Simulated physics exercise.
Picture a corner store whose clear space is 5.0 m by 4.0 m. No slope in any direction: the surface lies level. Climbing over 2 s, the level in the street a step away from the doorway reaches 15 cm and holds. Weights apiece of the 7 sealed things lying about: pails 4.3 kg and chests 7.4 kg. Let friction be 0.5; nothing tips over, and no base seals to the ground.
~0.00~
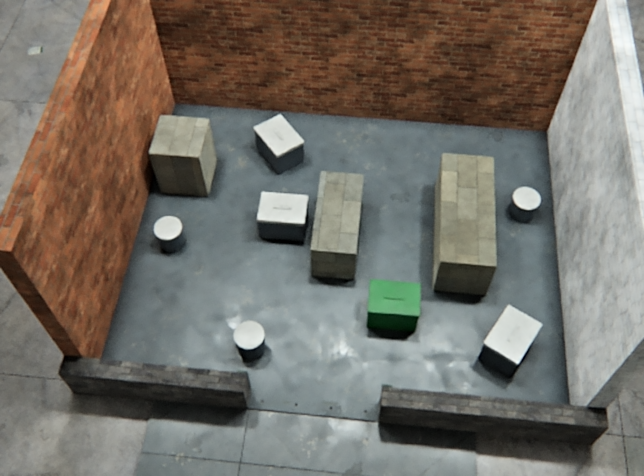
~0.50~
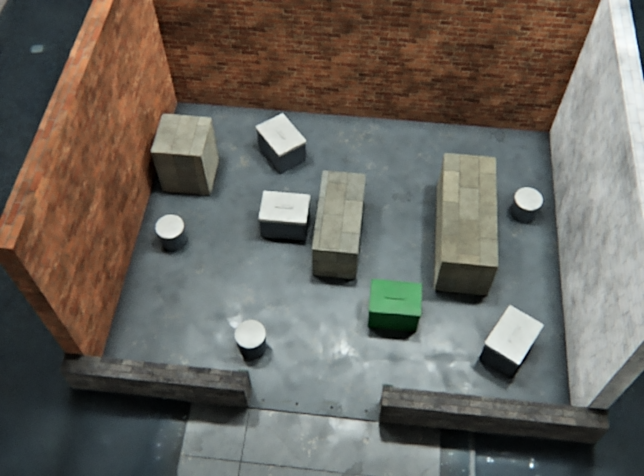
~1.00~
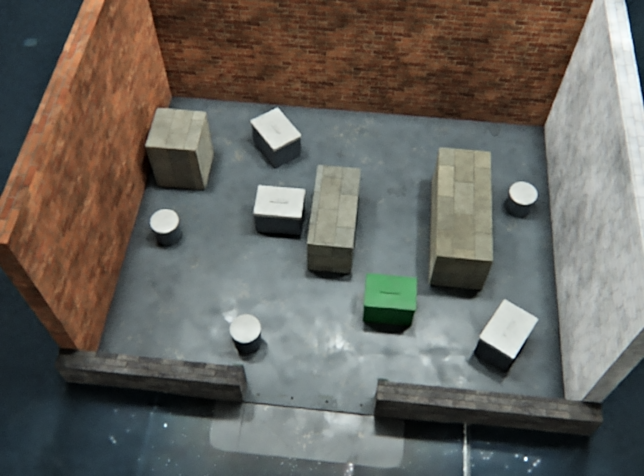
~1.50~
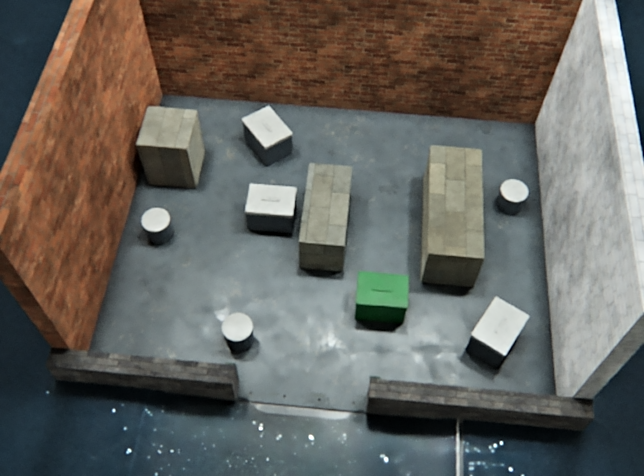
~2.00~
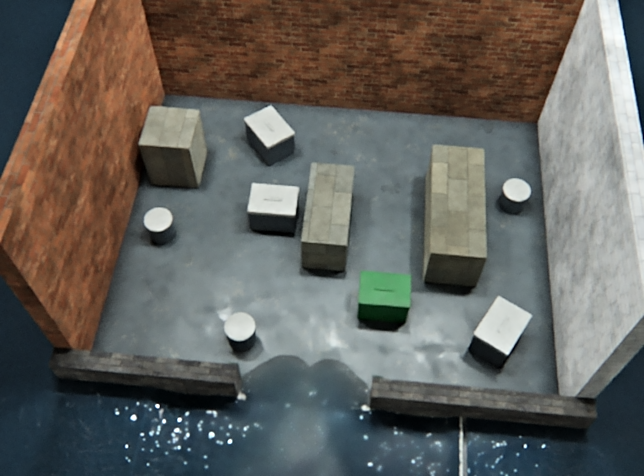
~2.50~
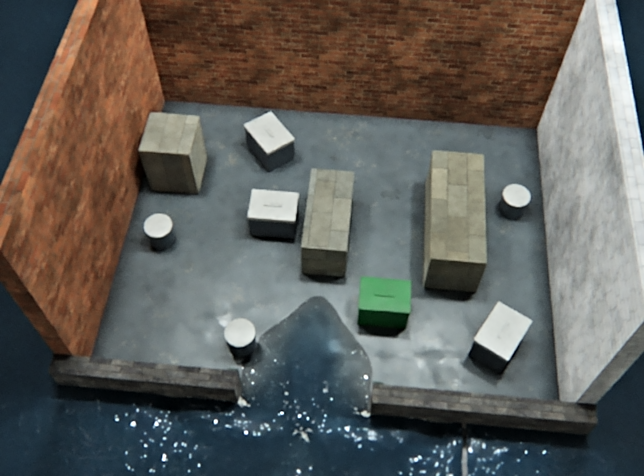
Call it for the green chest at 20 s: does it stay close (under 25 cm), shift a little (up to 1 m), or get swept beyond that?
It gets swept beyond that.
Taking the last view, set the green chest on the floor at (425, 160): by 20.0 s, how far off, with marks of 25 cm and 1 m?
What happens is it gets pushed a long way.
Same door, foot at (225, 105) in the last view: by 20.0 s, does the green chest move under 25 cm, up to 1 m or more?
In that case the green chest shifts a modest distance.
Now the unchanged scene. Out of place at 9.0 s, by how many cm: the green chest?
About 250 cm by then.
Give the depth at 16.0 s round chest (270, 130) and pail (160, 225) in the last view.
Roughly 9 and 6 cm.
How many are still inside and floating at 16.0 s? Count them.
The number is 7.
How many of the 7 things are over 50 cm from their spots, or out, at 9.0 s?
Answer: 2.
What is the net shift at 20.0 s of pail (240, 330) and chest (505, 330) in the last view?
Respectively 80 and 120 cm.
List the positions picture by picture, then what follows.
The first frame shows the green chest at (394, 297), on the bottom; 0.0 m2 under water; 0 of 7 have shifted.
The second frame shows the green chest at (396, 297), on the bottom; water covers 0.0 m2; 0 of 7 have shifted.
The third frame shows the green chest at (391, 292), on the bottom; 0.0 m2 under water; 0 of 7 have shifted.
The fourth frame shows the green chest at (383, 289), on the bottom; water covers 0.0 m2; 0 of 7 have shifted.
The fifth frame shows the green chest at (385, 289) rests on the ground; 0.3 m2 under water; 0 of 7 have shifted.
The sixth frame shows the green chest at (385, 294), on the bottom; 1.1 m2 under water; 0 of 7 have shifted.
After 4.0 s the green chest is near (408, 269), 0.4 m from its start, aground; 0 afloat.
After 9.0 s the green chest is near (381, 110), 2.6 m from its start, afloat; 3 afloat.
After 16.0 s the green chest is near (360, 153), 1.9 m from its start, afloat; 7 afloat.
After 20.0 s the green chest is near (520, 147), 2.7 m from its start, afloat; 7 afloat.
